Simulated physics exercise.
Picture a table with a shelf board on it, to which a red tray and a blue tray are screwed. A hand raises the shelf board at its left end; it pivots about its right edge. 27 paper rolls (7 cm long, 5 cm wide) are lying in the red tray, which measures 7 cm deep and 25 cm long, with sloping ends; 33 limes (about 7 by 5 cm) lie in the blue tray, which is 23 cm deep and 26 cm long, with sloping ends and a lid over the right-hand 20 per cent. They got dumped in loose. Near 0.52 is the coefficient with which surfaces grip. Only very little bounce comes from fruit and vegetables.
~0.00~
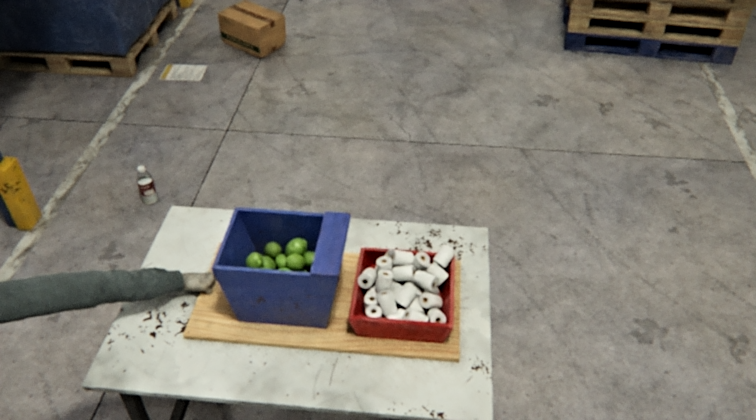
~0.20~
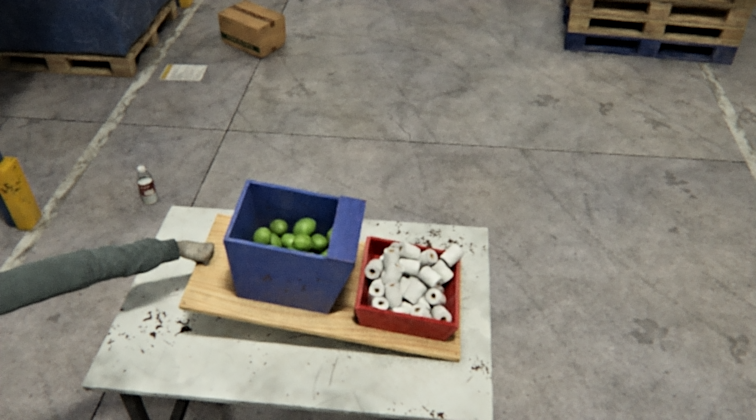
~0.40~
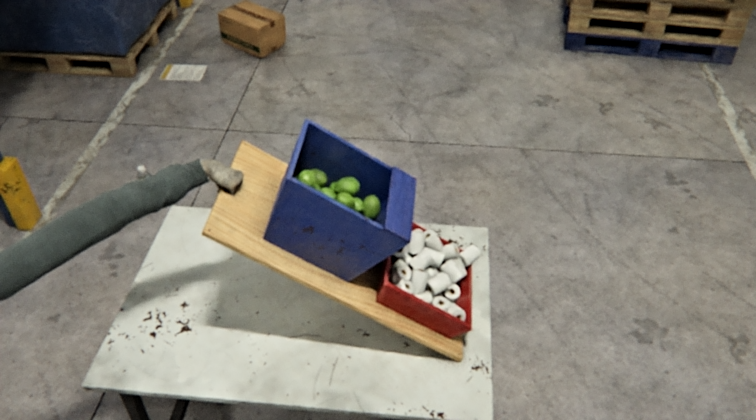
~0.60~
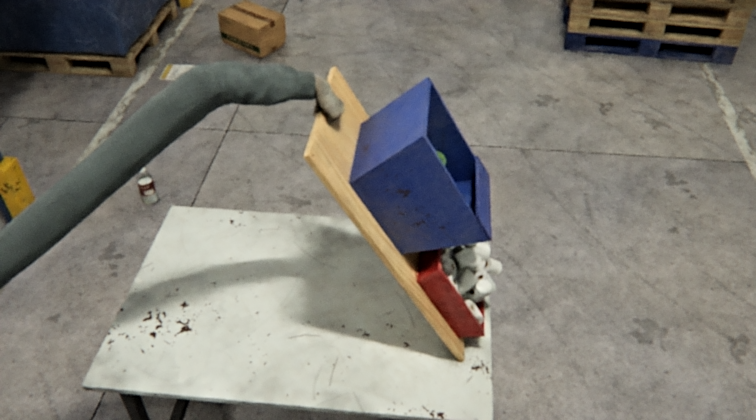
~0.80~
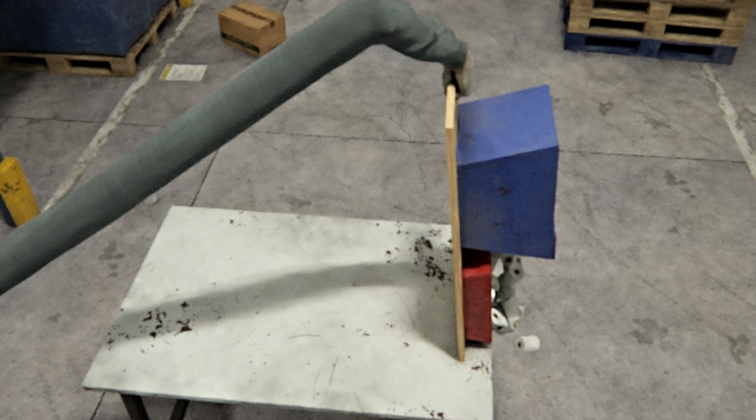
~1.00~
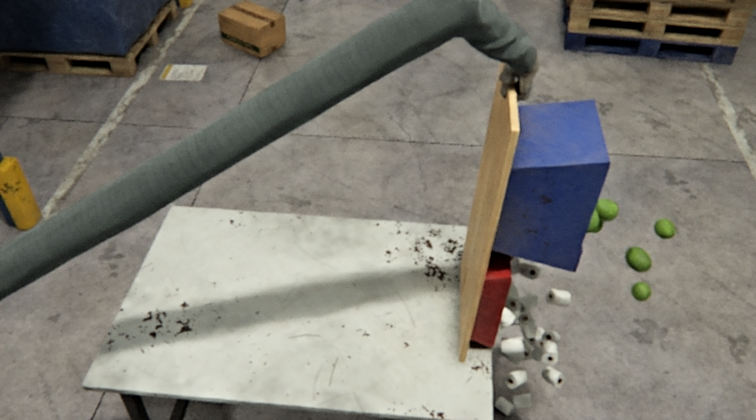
In a warehouse, a gray-sleeved arm lifted the left end of a wooden board on a table until it stood upright, and white rolls, then green fruit, tumbled from its red and blue trays.
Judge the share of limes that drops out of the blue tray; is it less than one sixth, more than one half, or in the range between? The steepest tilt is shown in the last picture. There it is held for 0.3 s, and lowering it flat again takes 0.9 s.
The share is in the range between.
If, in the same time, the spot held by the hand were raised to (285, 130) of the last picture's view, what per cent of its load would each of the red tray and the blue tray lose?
In that case red tray sheds 40 percent of its load and blue tray sheds 0 percent.
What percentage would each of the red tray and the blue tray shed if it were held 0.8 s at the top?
In that case you'd see red tray shed 100 percent of its load and blue tray shed 40 percent.
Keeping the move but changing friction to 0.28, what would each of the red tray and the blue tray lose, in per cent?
In that case the red tray sheds 100 per cent, while the blue tray sheds 40 per cent.
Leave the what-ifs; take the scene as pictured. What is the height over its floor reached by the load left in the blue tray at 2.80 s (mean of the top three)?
13 cm or thereabouts.
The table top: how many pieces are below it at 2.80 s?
Some 40 pieces.
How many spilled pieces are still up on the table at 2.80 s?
Roughly 0.
After 1.29 s, tilt 93°; 27 of 27 out of the red tray and 12 of 33 out of the blue tray.
After 1.65 s, tilt 62°; 27 of 27 out of the red tray and 13 of 33 out of the blue tray.
After 2.15 s, tilt 1°; 27 of 27 out of the red tray and 13 of 33 out of the blue tray.
Outcome (at 2.80 s), 27 of 27 out of the red tray and 13 of 33 out of the blue tray. Asked share, 13 of 33, 39 per cent.
